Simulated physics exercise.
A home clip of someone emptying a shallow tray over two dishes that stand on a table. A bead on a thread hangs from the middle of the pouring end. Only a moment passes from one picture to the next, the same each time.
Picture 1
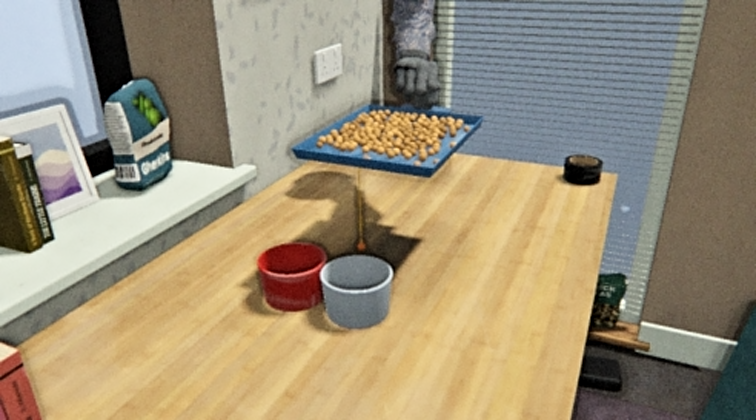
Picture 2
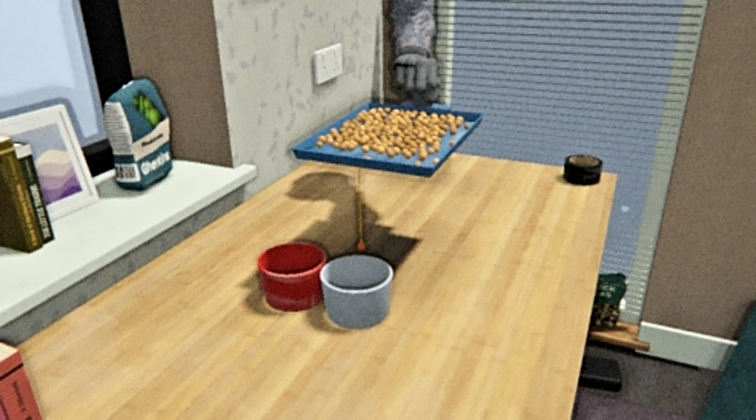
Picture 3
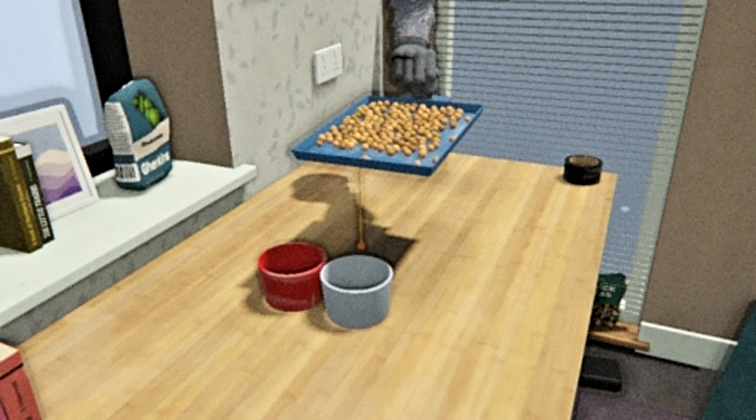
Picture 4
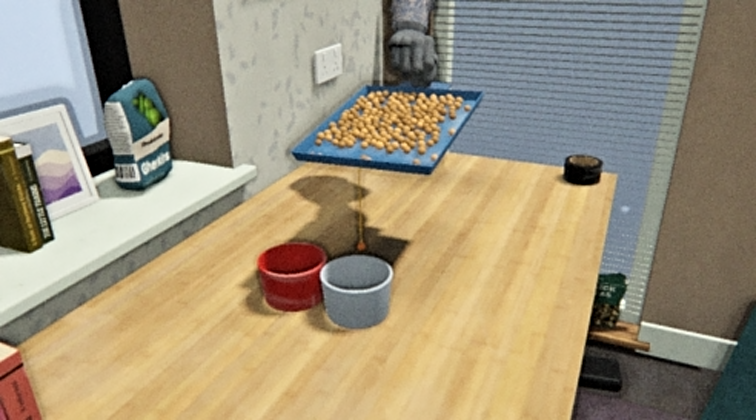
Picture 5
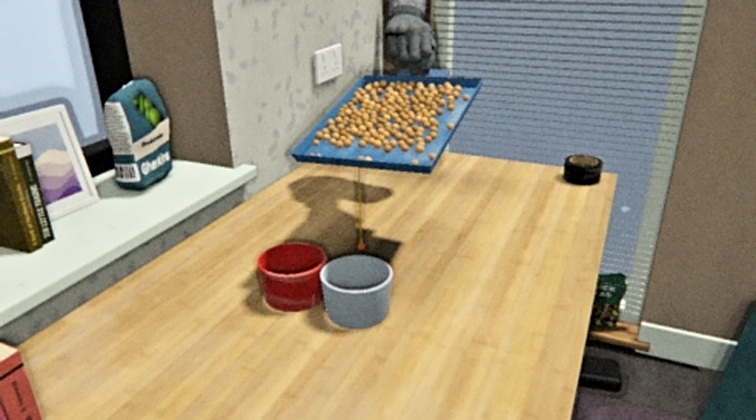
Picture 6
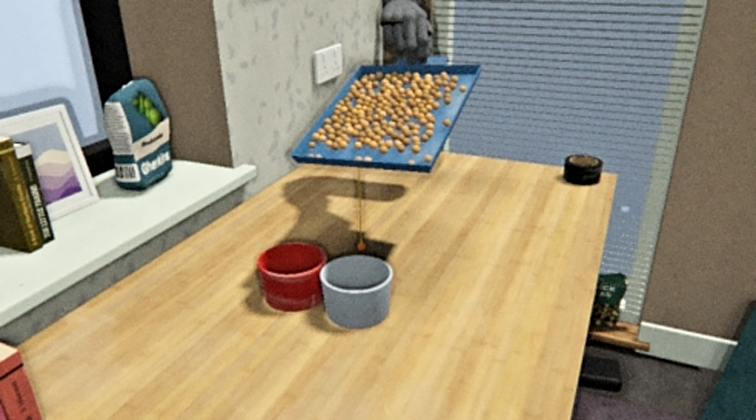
A blue tray of round, tan wooden beads is held by a gray-gloved hand above a light wooden table, seen from slightly above in a room with a window and blinds. Below it stand a red dish on the left and a gray one on the right, near a hanging thread with an orange bead. The hand raises the tray's far end, tilting it gradually toward its near left corner, and the beads shift, while the camera stays still.
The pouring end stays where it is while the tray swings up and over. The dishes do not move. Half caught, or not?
Together they catch more than half.
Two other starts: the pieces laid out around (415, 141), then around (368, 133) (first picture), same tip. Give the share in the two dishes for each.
First some 80, then 90 per cent.
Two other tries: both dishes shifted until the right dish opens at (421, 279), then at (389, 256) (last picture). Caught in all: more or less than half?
The first try: The smaller part. The second: The smaller part.
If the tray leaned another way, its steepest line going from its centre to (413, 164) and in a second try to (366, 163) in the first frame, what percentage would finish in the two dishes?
Roughly 10 per cent, and 60 per cent.
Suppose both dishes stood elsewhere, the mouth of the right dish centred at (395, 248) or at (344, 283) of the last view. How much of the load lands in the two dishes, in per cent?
Roughly 0 per cent, and 60 per cent.
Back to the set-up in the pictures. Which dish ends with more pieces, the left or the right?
Fuller: The left dish.
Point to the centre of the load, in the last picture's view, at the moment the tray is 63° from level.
Roughly at (330, 162).
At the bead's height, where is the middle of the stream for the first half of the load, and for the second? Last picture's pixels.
At about (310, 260), then at (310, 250).
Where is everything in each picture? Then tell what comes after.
In the first frame, corners of the pouring end at (296, 147) and (430, 166), level; middle of the load at (394, 133), round wooden beads; left dish at (275, 290); right dish at (342, 306); bead on its thread at (361, 246).
In the second frame, corners of the pouring end at (296, 148) and (430, 166), level; middle of the load at (394, 131).
In the third frame, corners of the pouring end at (296, 149) and (430, 165), tipped barely, lowest at the left corner; middle of the load at (394, 127).
In the fourth frame, corners of the pouring end at (295, 150) and (429, 164), tipped a little, lowest at the left corner; middle of the load at (393, 120).
In the fifth frame, corners of the pouring end at (295, 152) and (429, 164), tipped a little, lowest at the left corner; middle of the load at (390, 114), a small part on the move.
In the sixth frame, corners of the pouring end at (294, 154) and (428, 163), tipped clearly, lowest at the left corner; middle of the load at (386, 110), nearly all on the move; left dish at (275, 290); right dish at (342, 306).
Soon, tray tipped steeply; about two thirds on the tray; a small part in the right dish; a small part in the left dish; a stray few outside both; about a quarter in the air.
A while on, tray tipped past a quarter turn; a stray few on the tray; about a quarter in the right dish; about half in the left dish; a small part outside both; a small part in the air.
Towards the end, tray tipped past a quarter turn; about a quarter in the right dish; about half in the left dish; about a quarter outside both.
Finally, tray tipped past a quarter turn; about a quarter in the right dish; about half in the left dish; about a quarter outside both.
